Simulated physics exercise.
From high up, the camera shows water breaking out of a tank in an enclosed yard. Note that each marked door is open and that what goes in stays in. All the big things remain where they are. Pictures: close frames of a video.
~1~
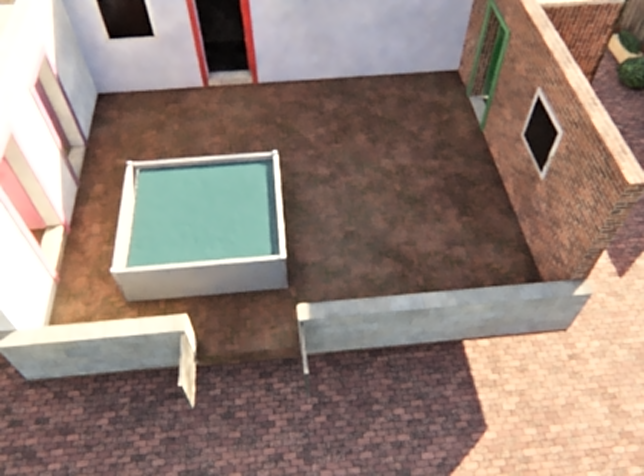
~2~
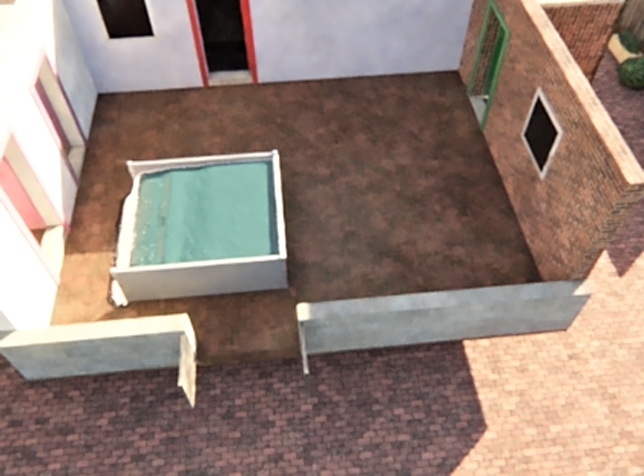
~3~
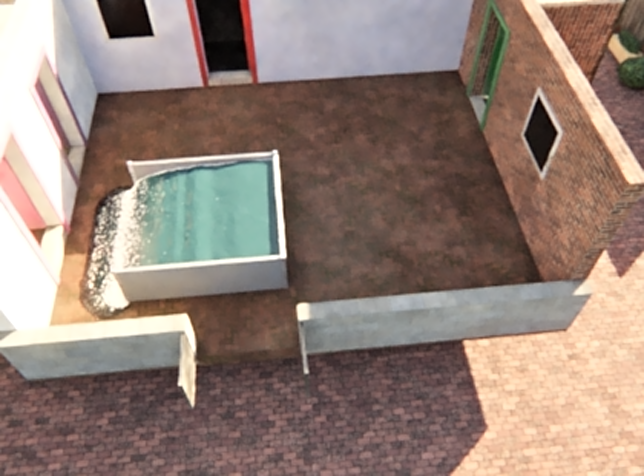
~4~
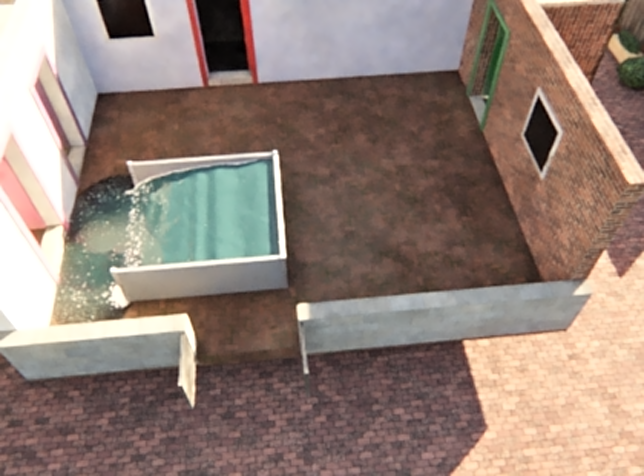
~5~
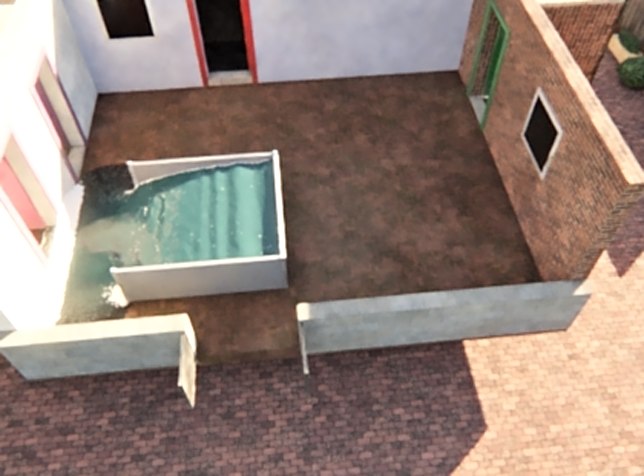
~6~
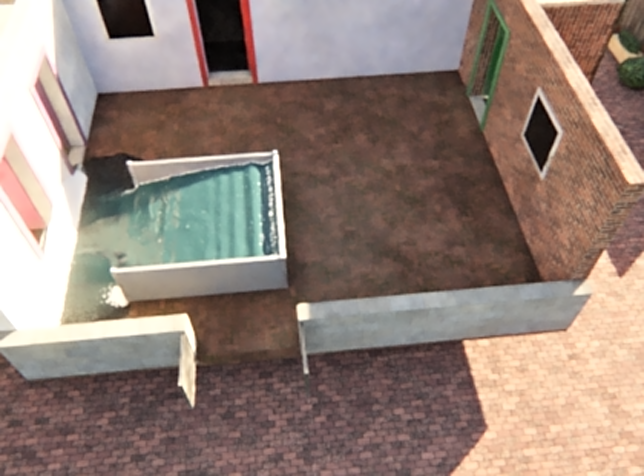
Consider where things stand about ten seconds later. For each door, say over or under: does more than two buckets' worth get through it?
Outcome: Purple door: Over the cap; green door: Over the cap; red door: Within the cap; pink door: Over the cap.
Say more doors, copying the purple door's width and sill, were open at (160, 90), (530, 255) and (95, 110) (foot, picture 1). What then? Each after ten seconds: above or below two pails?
Log: Door one is above the limit; door two is above the limit; door three is above the limit.
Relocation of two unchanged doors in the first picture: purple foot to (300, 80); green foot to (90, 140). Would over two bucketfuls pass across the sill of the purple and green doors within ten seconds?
I reckon the purple door is safe, and the green door breaks the limit.
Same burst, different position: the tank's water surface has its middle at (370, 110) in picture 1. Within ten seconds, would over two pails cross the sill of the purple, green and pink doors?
Going door by door, the purple door breaks the limit, then the green door comes in under, then the pink door comes in under.
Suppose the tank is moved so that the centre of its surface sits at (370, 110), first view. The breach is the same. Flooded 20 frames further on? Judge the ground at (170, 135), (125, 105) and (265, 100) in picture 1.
Well, in the order you listed them, they'd be reached by the flood, reached by the flood and reached by the flood.
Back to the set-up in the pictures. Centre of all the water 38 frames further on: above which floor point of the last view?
The water's middle lies around (246, 202).
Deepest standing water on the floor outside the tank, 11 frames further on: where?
Deepest spot: Around (45, 343).
A moment on, water covers 15 % of the floor; the purple door under two buckets in, the green door not reached, the red door not reached, the pink door far over two buckets in.
Next, water covers 25 % of the floor; the purple door over two buckets in, the green door not reached, the red door not reached, the pink door far over two buckets in.
Then, water covers 45 % of the floor; the purple door over two buckets in, the green door not reached, the red door wet at the sill, nothing in, the pink door far over two buckets in.
Later, water covers 85 % of the floor; the purple door over two buckets in, the green door under two buckets in, the red door wet at the sill, nothing in, the pink door far over two buckets in.
In the end, water covers 95 % of the floor; the purple door over two buckets in, the green door far over two buckets in, the red door wet at the sill, nothing in, the pink door far over two buckets in.
